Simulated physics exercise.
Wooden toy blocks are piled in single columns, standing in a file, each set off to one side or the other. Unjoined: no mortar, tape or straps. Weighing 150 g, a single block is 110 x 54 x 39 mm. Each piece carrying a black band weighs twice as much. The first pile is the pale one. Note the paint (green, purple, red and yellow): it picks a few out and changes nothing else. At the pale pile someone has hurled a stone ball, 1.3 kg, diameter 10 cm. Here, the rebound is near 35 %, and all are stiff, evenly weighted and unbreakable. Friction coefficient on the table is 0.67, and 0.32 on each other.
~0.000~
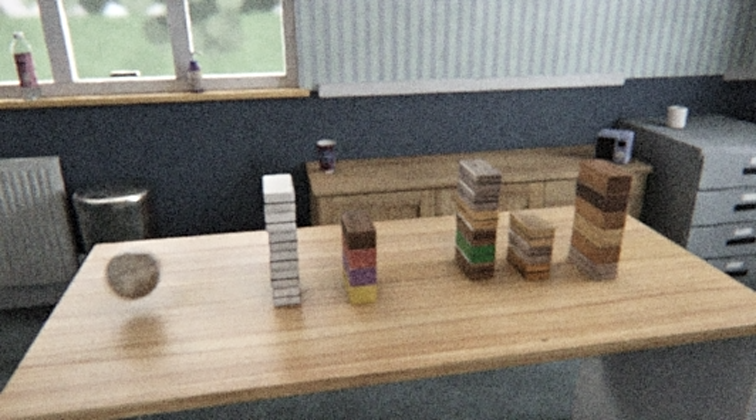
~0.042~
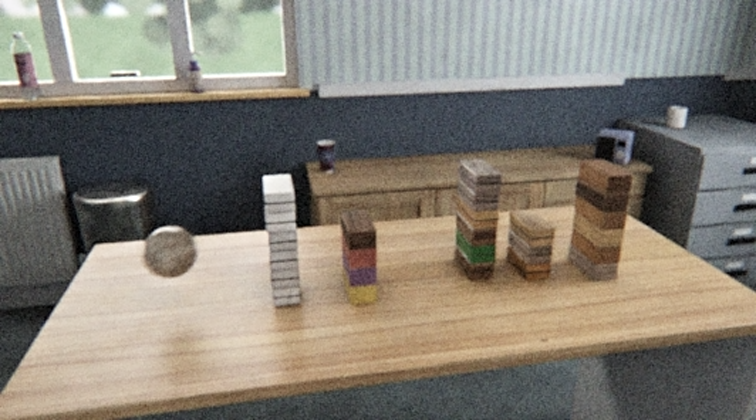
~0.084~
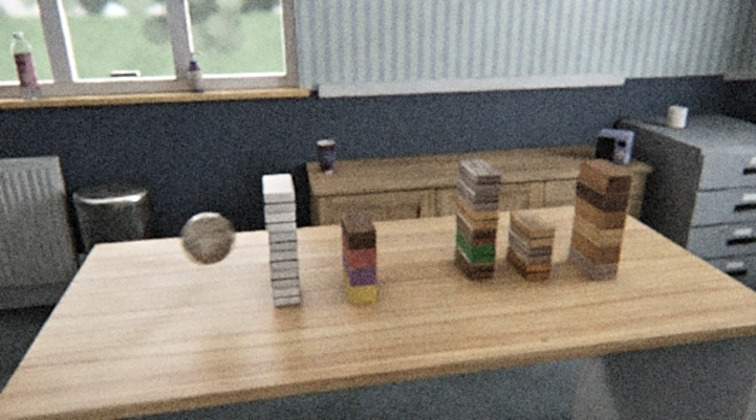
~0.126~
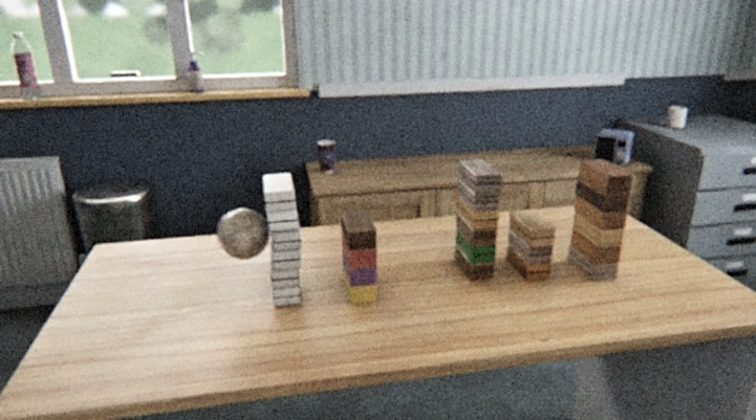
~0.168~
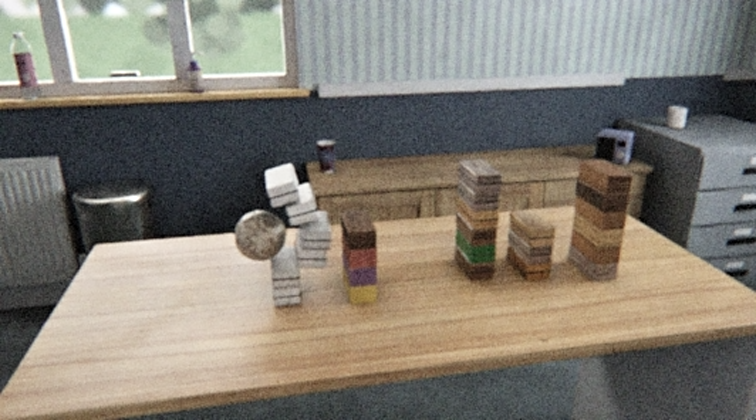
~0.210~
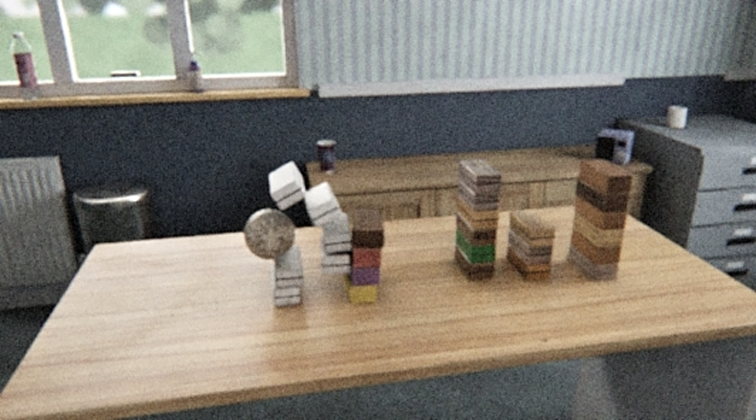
On a wooden table, a ball flies rightward and knocks the white block pile apart.
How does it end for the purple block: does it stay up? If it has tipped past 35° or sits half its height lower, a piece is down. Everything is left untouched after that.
It does not; it ends up down.
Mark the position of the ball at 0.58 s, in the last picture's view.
Roughly (327, 241).
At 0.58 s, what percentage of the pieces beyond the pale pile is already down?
By that time it is 15 percent.
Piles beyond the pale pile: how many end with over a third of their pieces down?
Counted up, you get 1.
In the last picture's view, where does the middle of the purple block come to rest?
It stops roughly at (399, 280).
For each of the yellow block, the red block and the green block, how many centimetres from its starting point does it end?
Start to finish, close to yellow 0, red 18, green 0 centimetres.
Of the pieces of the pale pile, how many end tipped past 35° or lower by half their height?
Count: 5 pale pieces.
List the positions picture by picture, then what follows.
In the first frame (places mark the middle of the side facing us), ball (133, 274) 22 cm from contact, 2.1 m/s; purple block (364, 277); red block (364, 259); yellow block (364, 295); the rest undisturbed.
Ball (170, 253) 15 cm from contact, 1.9 m/s; purple block (364, 277), in the second frame.
Ball (208, 239) 8 cm from contact, 1.8 m/s; purple block (364, 277), in the third frame.
Ball (244, 234) after contact, 1.4 m/s; purple block (364, 277), in the fourth frame.
Ball (260, 236) after contact, 0.6 m/s; purple block (364, 277); the rest undisturbed, in the fifth frame.
Ball (270, 234) after contact, 0.4 m/s; purple block (367, 277) shifted 9 mm; red block (367, 259) shifted 14 mm; yellow block (364, 295); 3 disturbed, none down, in the sixth frame.
After 0.30 s, 4 of the pale pile down; 1 of the 19 other blocks down; purple block leaning 26°, 18 mm lower; red block leaning 26°, 19 mm lower.
After 0.58 s, 4 of the pale pile down; 3 of the 19 other blocks down; purple block 39 mm lower; red block leaning 43°, 6 cm lower.
At rest (1.4 s), 5 of the pale pile down; 3 of the 19 other blocks down; purple block 39 mm lower; yellow block shifted 9 mm; green block shifted 8 mm. As the last picture would show them, middles, purple block near (399, 280), yellow block near (364, 282).
